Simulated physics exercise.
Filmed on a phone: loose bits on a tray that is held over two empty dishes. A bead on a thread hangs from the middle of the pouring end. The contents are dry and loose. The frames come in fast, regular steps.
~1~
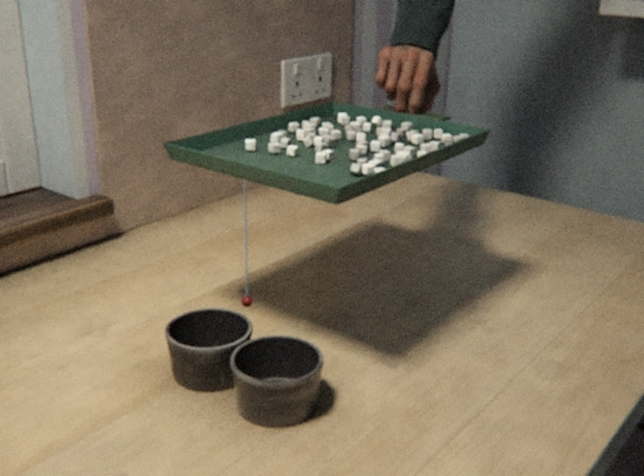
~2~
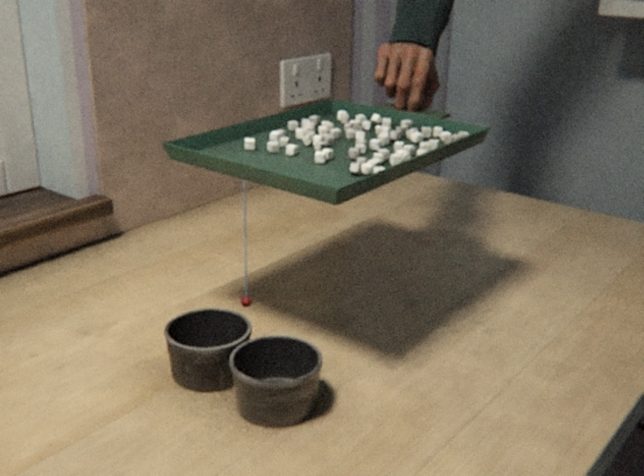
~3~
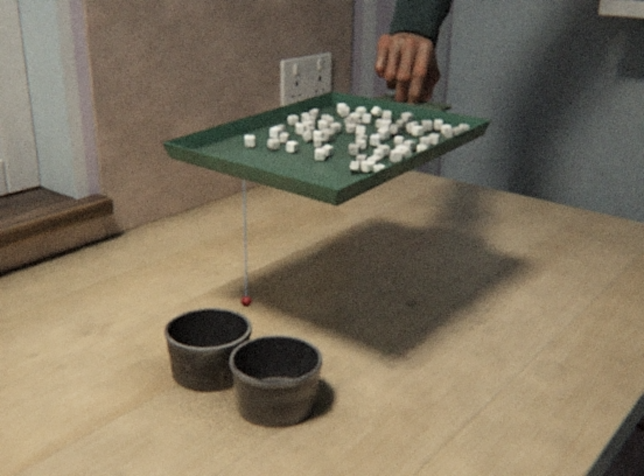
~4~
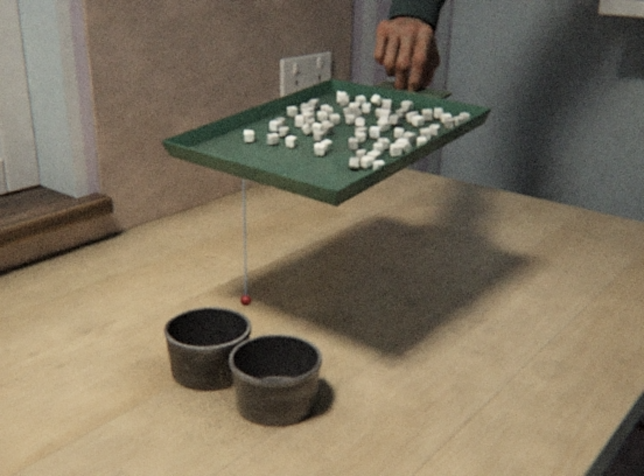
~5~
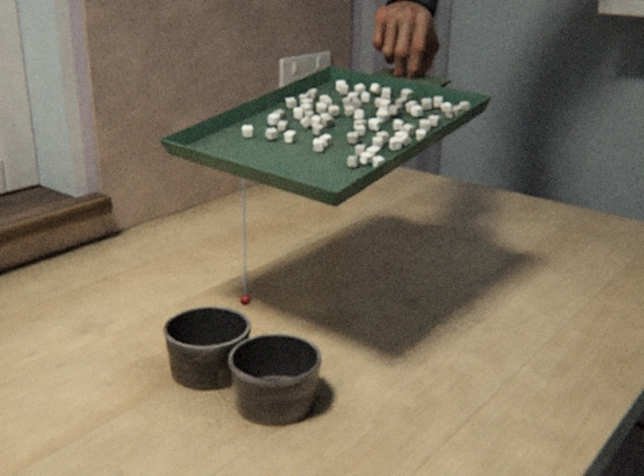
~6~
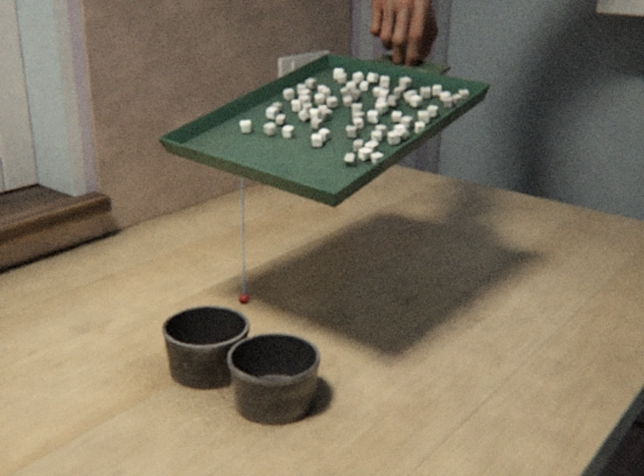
A hand raising the far side of a green tray of white cubes, tilting it gradually above two dark empty dishes.
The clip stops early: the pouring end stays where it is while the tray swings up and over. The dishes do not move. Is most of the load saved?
They take more than half between them.
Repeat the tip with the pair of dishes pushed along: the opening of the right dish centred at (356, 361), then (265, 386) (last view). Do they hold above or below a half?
One: Below a half. Two: Below a half.
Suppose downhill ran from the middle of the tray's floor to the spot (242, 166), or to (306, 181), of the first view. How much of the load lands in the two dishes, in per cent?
In turn 30 and 40 in a hundred.
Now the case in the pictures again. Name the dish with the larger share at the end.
Fuller: The dish on the right.
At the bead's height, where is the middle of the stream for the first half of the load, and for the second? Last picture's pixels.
At about (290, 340), then at (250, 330).
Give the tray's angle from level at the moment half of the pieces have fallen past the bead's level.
Near 105 degrees.
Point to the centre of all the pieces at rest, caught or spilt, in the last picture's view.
Around (270, 394).
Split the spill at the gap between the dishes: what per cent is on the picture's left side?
Near 30 %.
Soon after the last picture, tray tipped steeply; nearly all on the tray; a small part in the air.
A little later, tray tipped right over; about two thirds on the tray; a small part in the right dish; a small part in the left dish; a small part outside both; a stray few in the air.
Later still, tray tipped past a quarter turn; about half in the right dish; about a quarter in the left dish; about a third outside both; a stray few in the air.
At rest, tray tipped past a quarter turn; about half in the right dish; about a quarter in the left dish; about a third outside both; a stray few in the air.
